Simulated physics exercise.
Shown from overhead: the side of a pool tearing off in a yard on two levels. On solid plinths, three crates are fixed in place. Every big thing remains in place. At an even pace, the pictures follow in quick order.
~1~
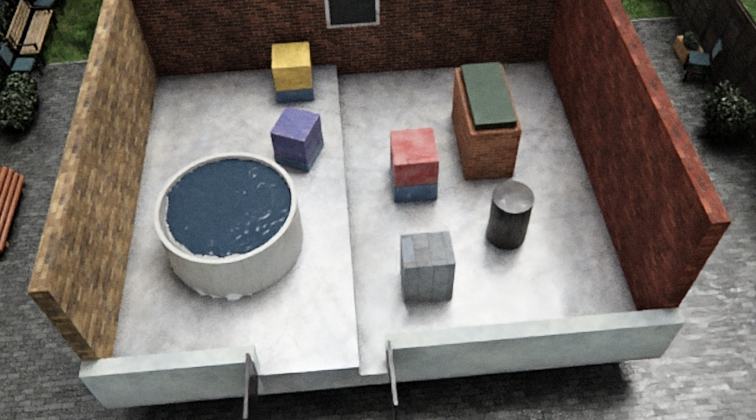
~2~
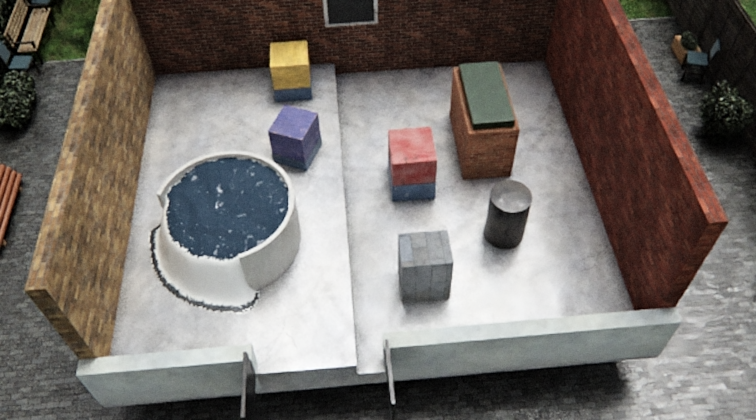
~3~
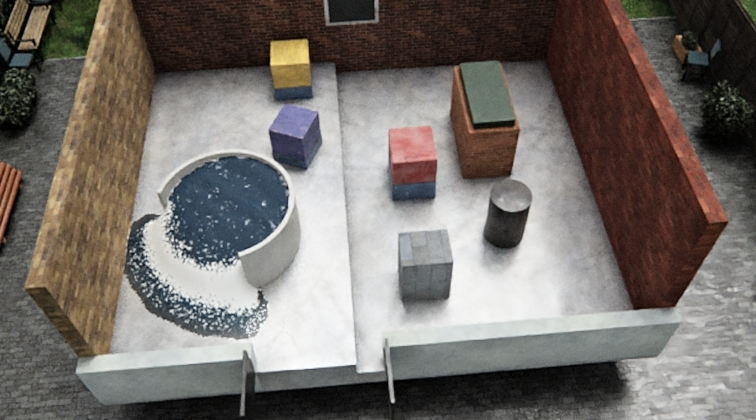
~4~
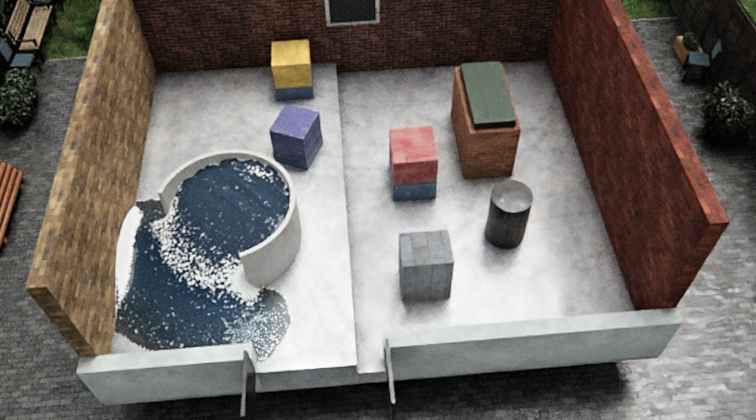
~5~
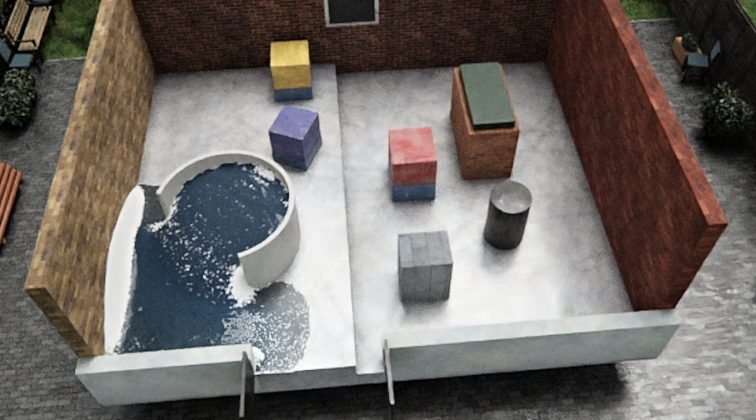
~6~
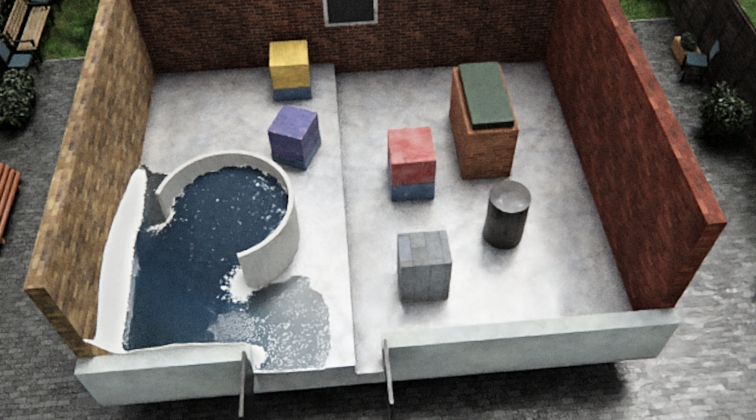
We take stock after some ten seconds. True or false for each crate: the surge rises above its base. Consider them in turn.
Yellow crate: False; blue crate: False; red crate: False.
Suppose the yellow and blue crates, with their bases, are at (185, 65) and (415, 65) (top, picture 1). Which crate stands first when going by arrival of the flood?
The yellow one.
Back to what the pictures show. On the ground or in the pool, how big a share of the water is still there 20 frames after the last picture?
I make it around 92 per cent.
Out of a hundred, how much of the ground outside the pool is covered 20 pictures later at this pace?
I'd put it at roughly 55 per cent.
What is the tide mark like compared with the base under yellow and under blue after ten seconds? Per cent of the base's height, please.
The first comes to 60 per cent and the second to 40 per cent.
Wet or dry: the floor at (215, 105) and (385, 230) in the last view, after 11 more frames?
Going in order, I'd say drenched for the first and clear for the second.
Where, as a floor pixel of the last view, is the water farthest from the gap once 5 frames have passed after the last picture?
My best guess is about (153, 92).
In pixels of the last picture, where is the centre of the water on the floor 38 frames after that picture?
At about (318, 218).
A moment on, water covers 20 % of the floor; the yellow crate not reached, the blue crate not reached, the red crate not reached.
Next, water covers 35 % of the floor; the yellow crate water round its plinth, the blue crate not reached, the red crate not reached.
Then, water covers 55 % of the floor; the yellow crate water round its plinth, the blue crate water round its plinth, the red crate water round its plinth.
Later, water covers 80 % of the floor; the yellow crate water round its plinth, the blue crate water round its plinth, the red crate water round its plinth.
In the end, water covers 95 % of the floor; the yellow crate stayed above the water, the blue crate stayed above the water, the red crate stayed above the water.
